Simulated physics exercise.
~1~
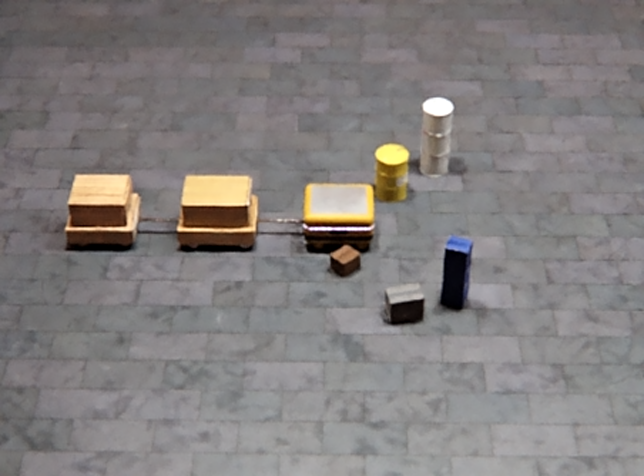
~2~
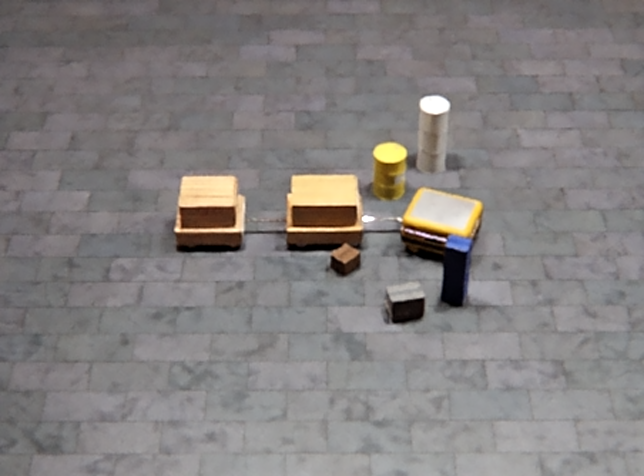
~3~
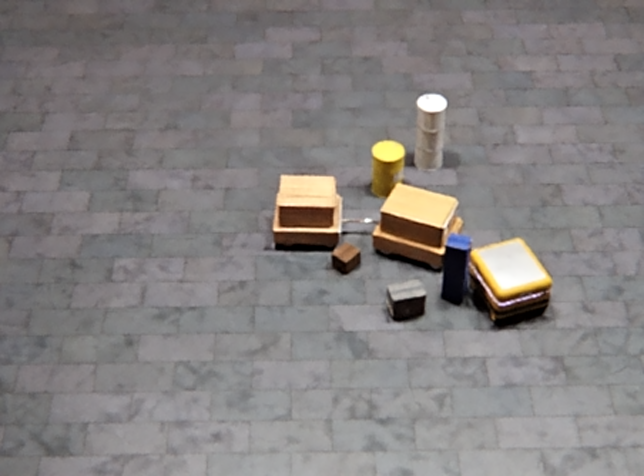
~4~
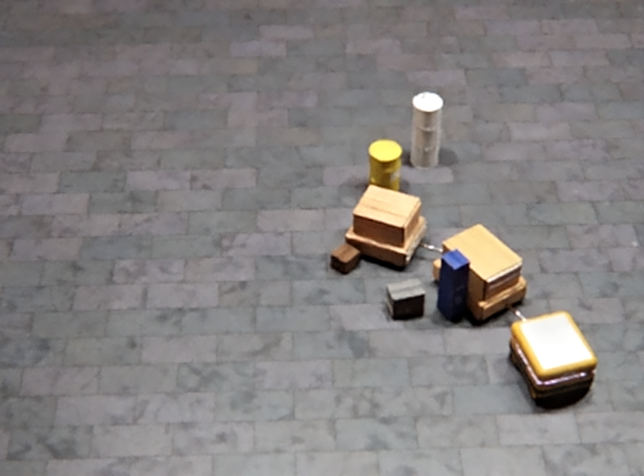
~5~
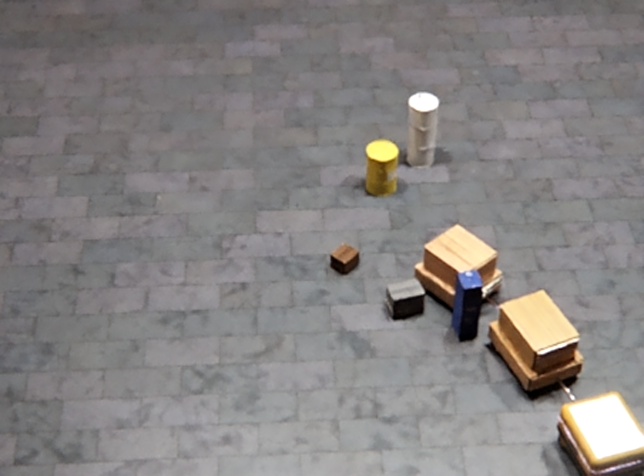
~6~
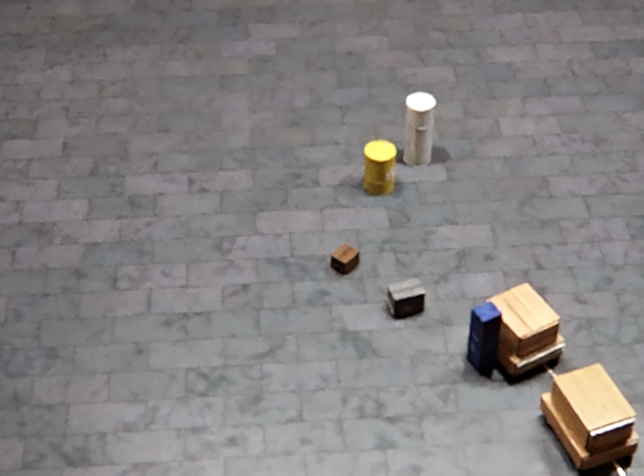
At first, a small yellow tug pulls two wooden carts rightward across a grey paved floor, past a yellow drum, a white drum, a brown box, a grey box and an upright blue box. The tug then curves down and to the right around the blue box, with the carts swinging after it. As the first cart passes close by, the blue box begins to slide downward, and it shifts further right and down alongside the second. Finally the tug leaves view at the lower right, while the blue box stands displaced but upright beside the rear cart, the other objects unmoved.
